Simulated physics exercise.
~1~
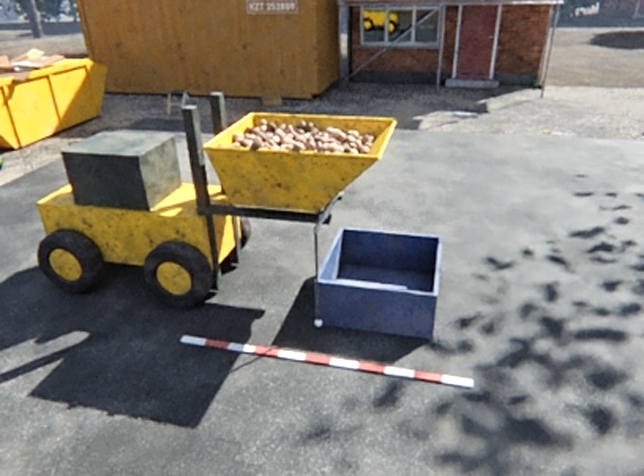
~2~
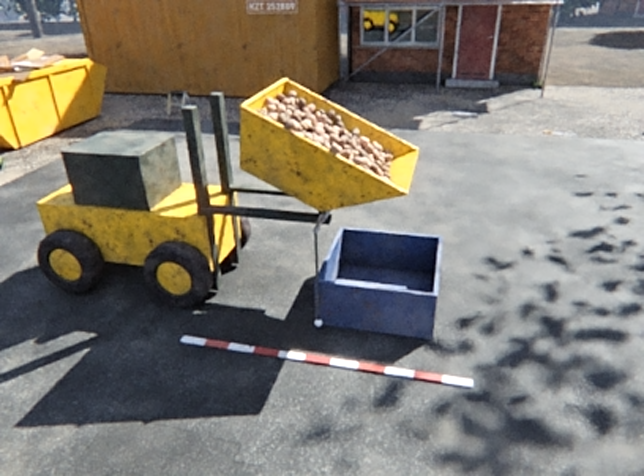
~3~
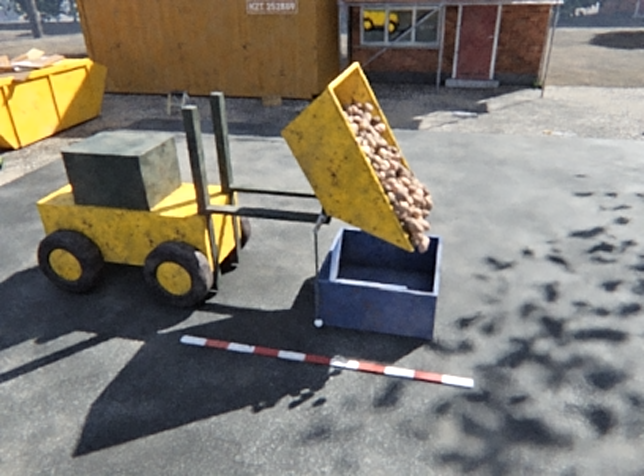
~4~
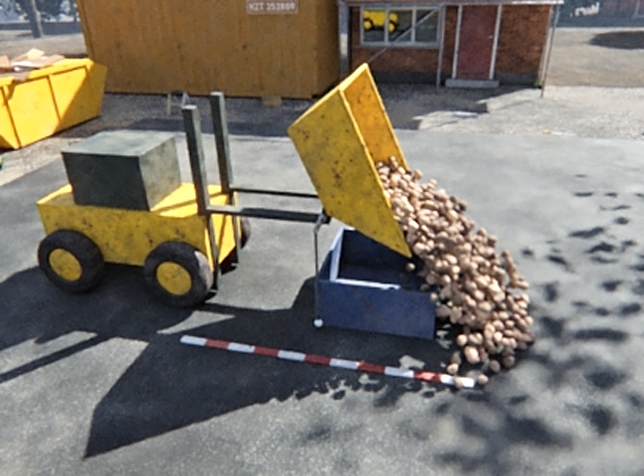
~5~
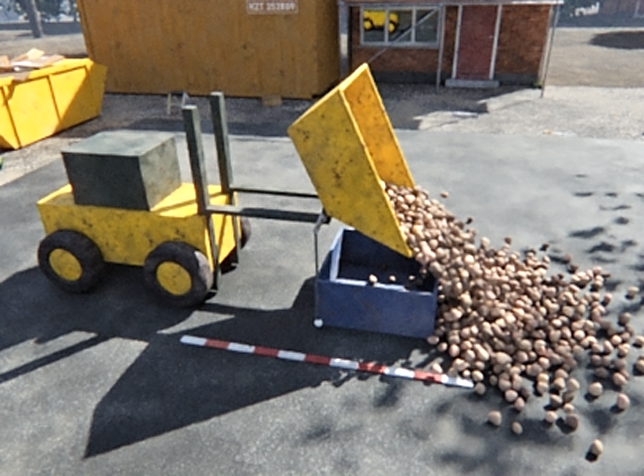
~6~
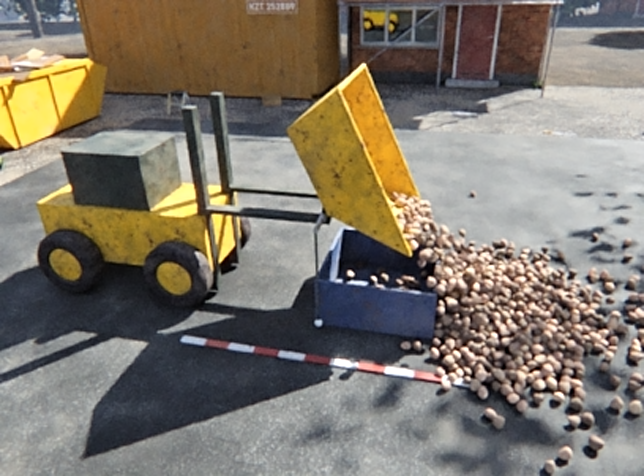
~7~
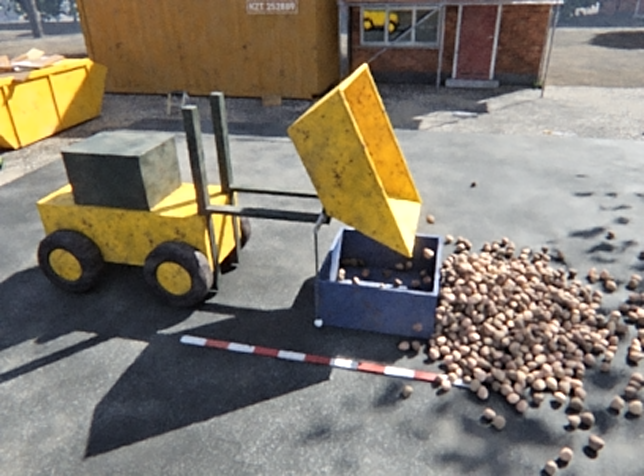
Yellow skip on a fork truck tipping brown stones, most overshooting the blue bin and spreading across the tarmac beyond it.
